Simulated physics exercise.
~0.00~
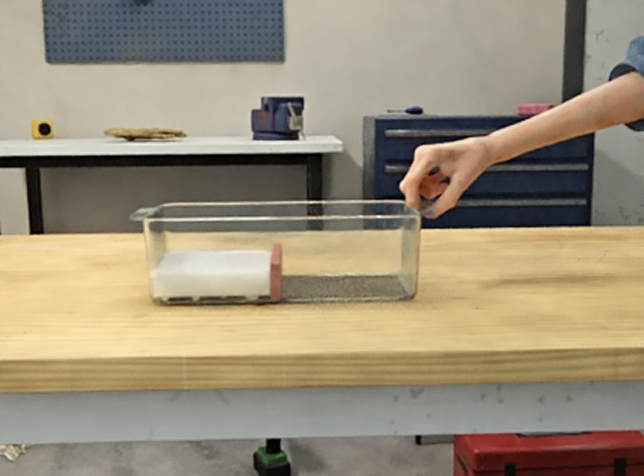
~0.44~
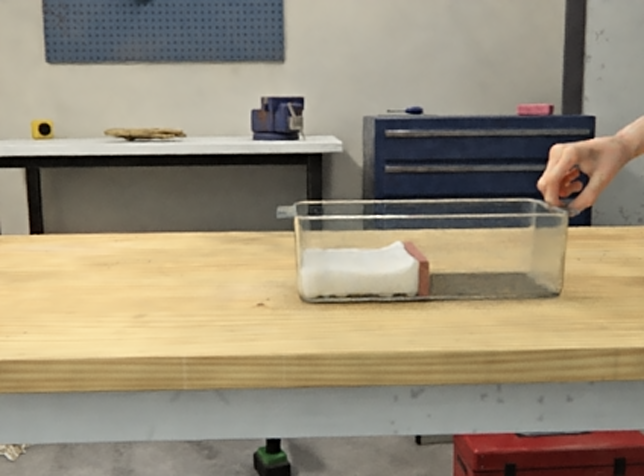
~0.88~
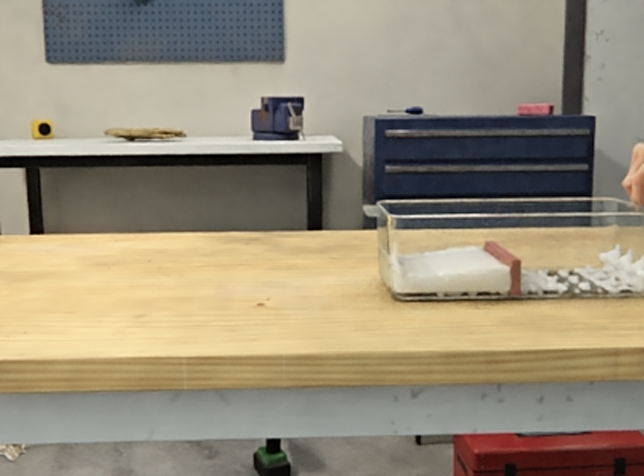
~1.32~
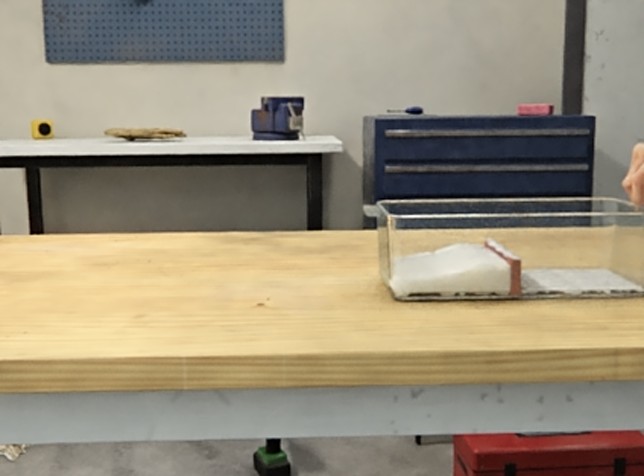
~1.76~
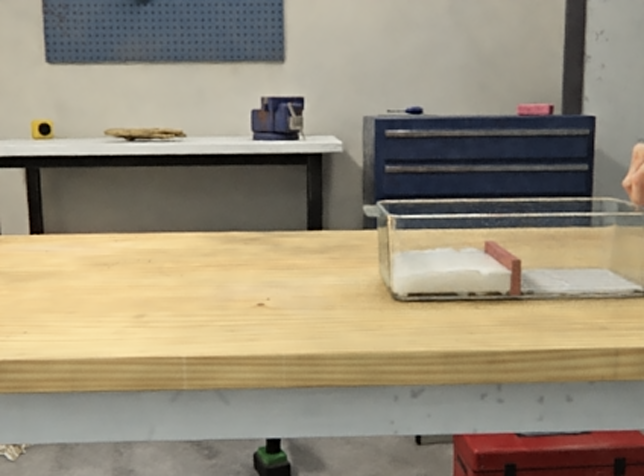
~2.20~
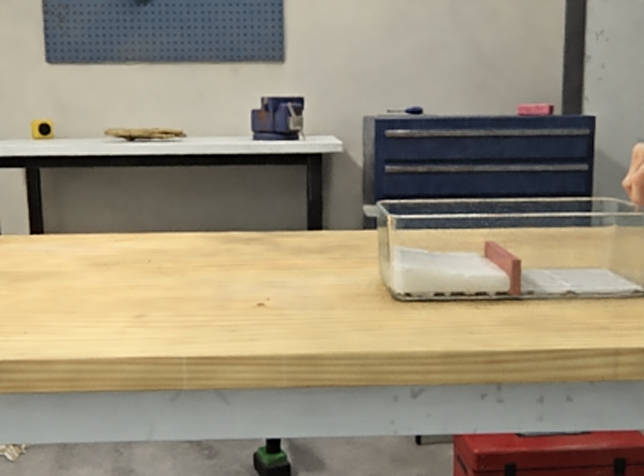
Hand pulling a clear container right along a wooden bench, milky liquid splashing over a low red divider, then settling both sides.
